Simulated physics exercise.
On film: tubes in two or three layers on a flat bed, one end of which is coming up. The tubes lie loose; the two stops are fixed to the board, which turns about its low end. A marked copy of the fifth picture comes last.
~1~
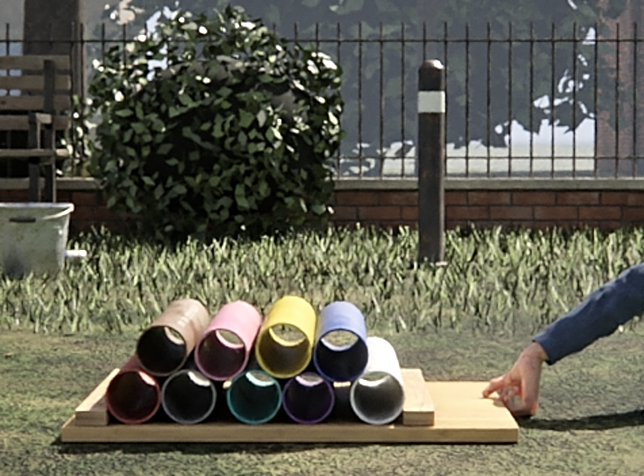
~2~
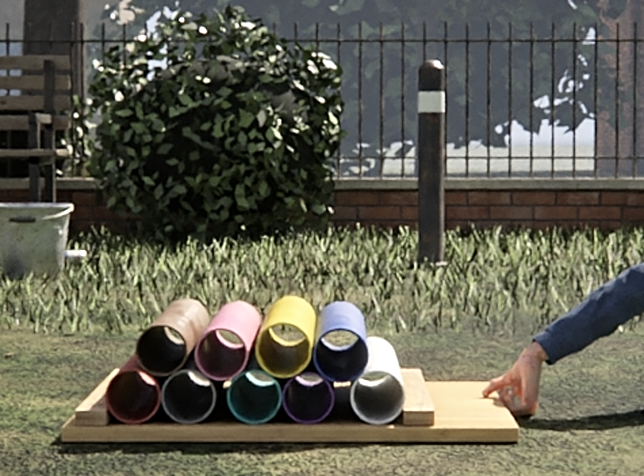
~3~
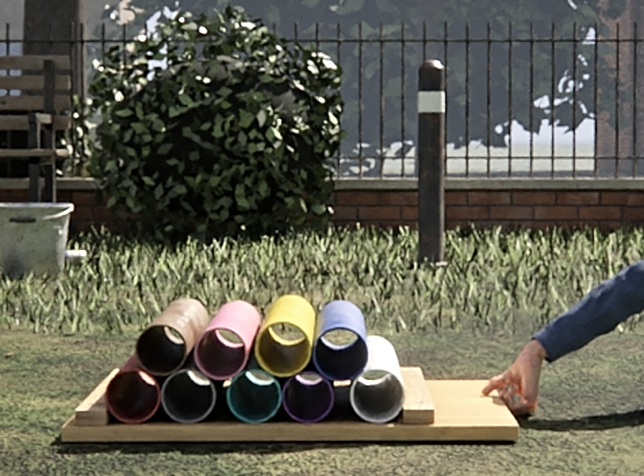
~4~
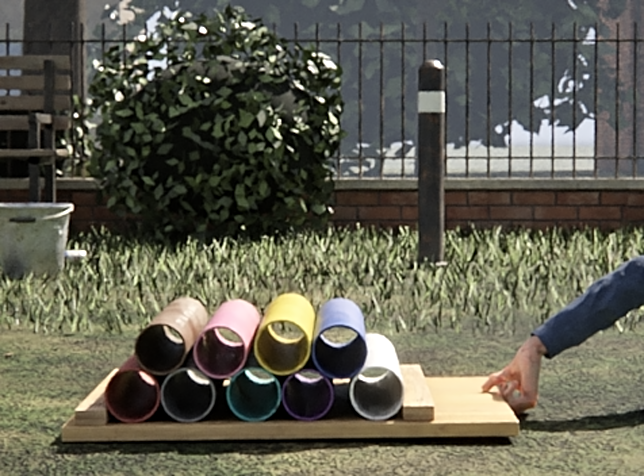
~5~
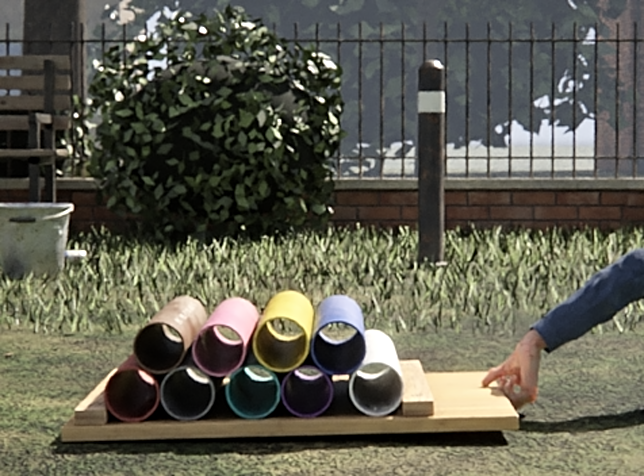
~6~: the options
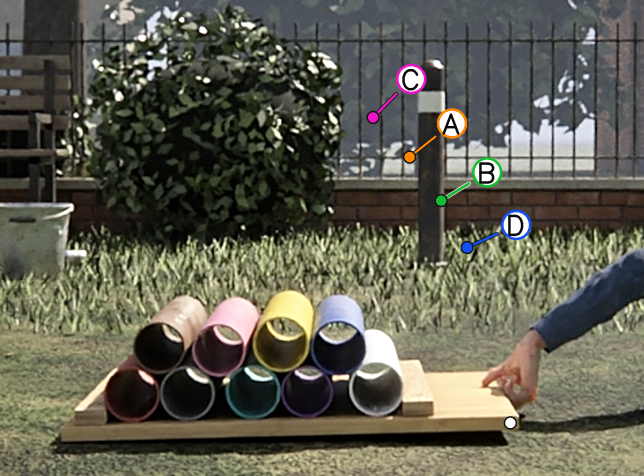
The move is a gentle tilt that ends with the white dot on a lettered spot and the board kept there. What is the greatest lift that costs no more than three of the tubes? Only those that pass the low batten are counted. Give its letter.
At most to D.
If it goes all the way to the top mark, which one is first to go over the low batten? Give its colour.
It is the brown one.
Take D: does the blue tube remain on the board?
The blue tube: Yes.
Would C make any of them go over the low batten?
Yes, at C.
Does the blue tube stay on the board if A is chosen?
The blue tube: No.
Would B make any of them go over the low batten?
Yes, at B.
On the marked copy, A at (410, 157); B at (441, 201); C at (373, 118); D at (467, 248); the white dot at (510, 423).
Following D. Soon after the start, board at 16°.
Later, board at 25°.
In the end, board at 25°, none over the low batten.
As for the rest, A four over the low batten (brown, yellow, pink, blue); B four over the low batten (brown, yellow, pink, blue); C nine over the low batten.
